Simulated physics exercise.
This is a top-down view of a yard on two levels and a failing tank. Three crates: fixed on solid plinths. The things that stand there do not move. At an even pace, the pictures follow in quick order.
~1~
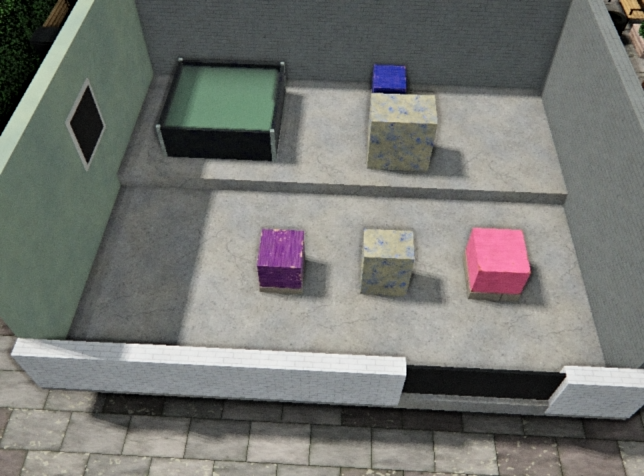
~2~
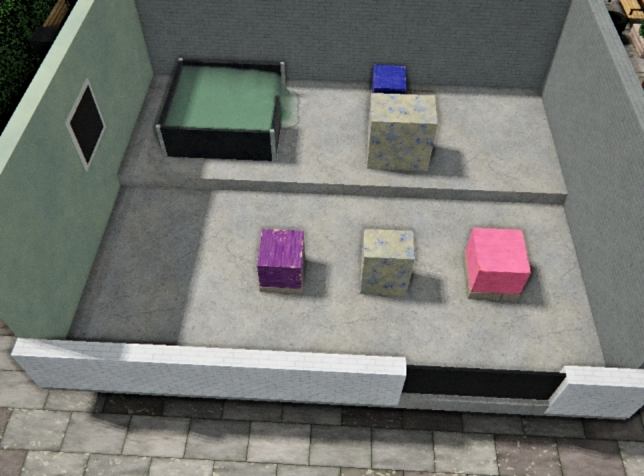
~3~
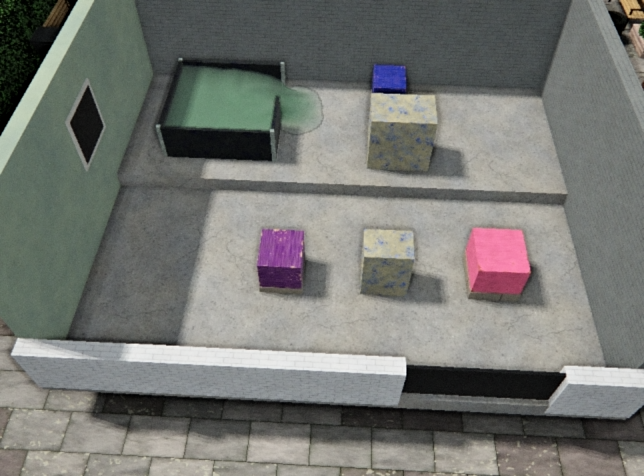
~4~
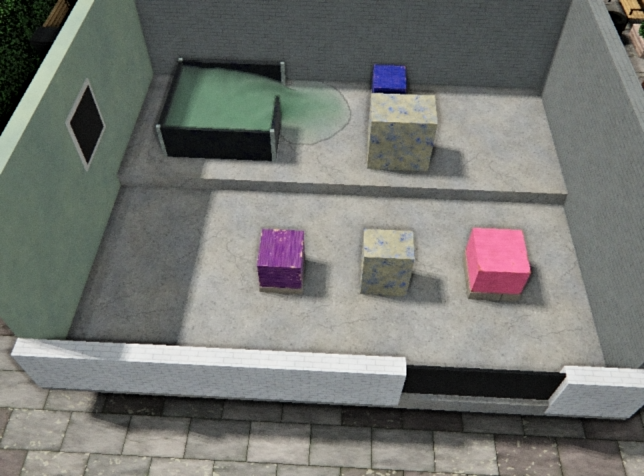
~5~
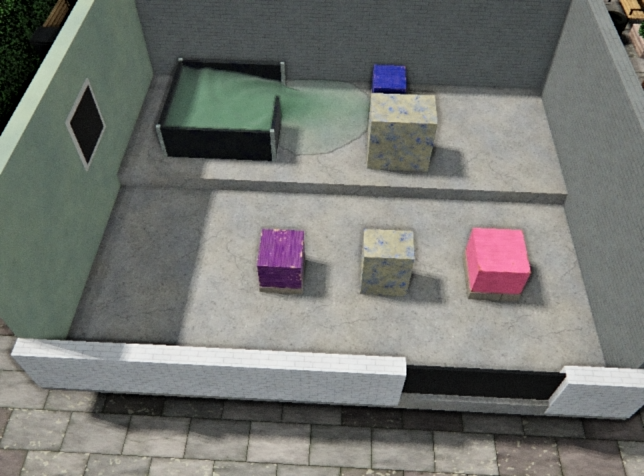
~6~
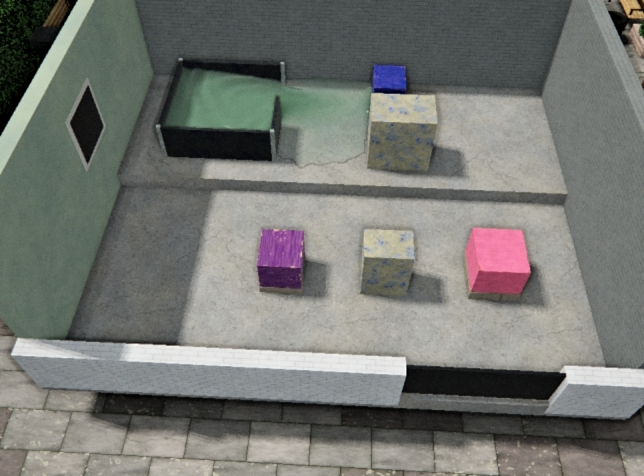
Green water poured from a gap in the right side of a dark tank and spread across the upper level to the speckled block near the blue one, while all the blocks stayed still.
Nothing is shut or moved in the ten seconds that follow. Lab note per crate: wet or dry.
At the end, pink crate: Safe; purple crate: Safe; blue crate: Not safe.
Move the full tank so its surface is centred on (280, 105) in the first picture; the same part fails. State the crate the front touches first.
The blue-painted one.
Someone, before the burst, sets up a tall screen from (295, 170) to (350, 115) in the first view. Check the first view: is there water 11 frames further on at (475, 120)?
My call: Soaked.
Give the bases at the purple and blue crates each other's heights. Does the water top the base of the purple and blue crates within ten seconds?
The purple crate gets flooded, the blue crate gets flooded.
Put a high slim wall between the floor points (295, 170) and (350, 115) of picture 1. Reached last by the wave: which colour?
I'd go with the pink crate.
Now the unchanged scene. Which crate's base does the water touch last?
Clearly the pink one.
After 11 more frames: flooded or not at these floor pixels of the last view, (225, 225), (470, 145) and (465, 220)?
First spot clear, second spot swamped, third spot clear.
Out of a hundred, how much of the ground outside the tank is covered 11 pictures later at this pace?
Roughly 25 %.
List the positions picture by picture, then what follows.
In the first picture, still water in the tank at (224, 98).
In the second picture, water pours out at (280, 99) and has run to (286, 126).
In the third picture, the front is at (312, 127), out from the gap at (280, 101).
In the fourth picture, water pours out at (280, 102) and has run to (345, 120).
In the fifth picture, water pours out at (280, 102) and has run to a hidden place.
In the sixth picture, the front is at a hidden place, out from the gap at (280, 101).
A moment on, water covers 15 % of the floor; the pink crate not reached, the purple crate not reached, the blue crate water round its plinth.
Next, water covers 25 % of the floor; the pink crate not reached, the purple crate not reached, the blue crate water round its plinth.
Then, water covers 35 % of the floor; the pink crate not reached, the purple crate water round its plinth, the blue crate water round its plinth.
Later, water covers 60 % of the floor; the pink crate water round its plinth, the purple crate water round its plinth, the blue crate water round its plinth.
In the end, water covers 85 % of the floor; the pink crate stayed above the water, the purple crate stayed above the water, the blue crate was topped.
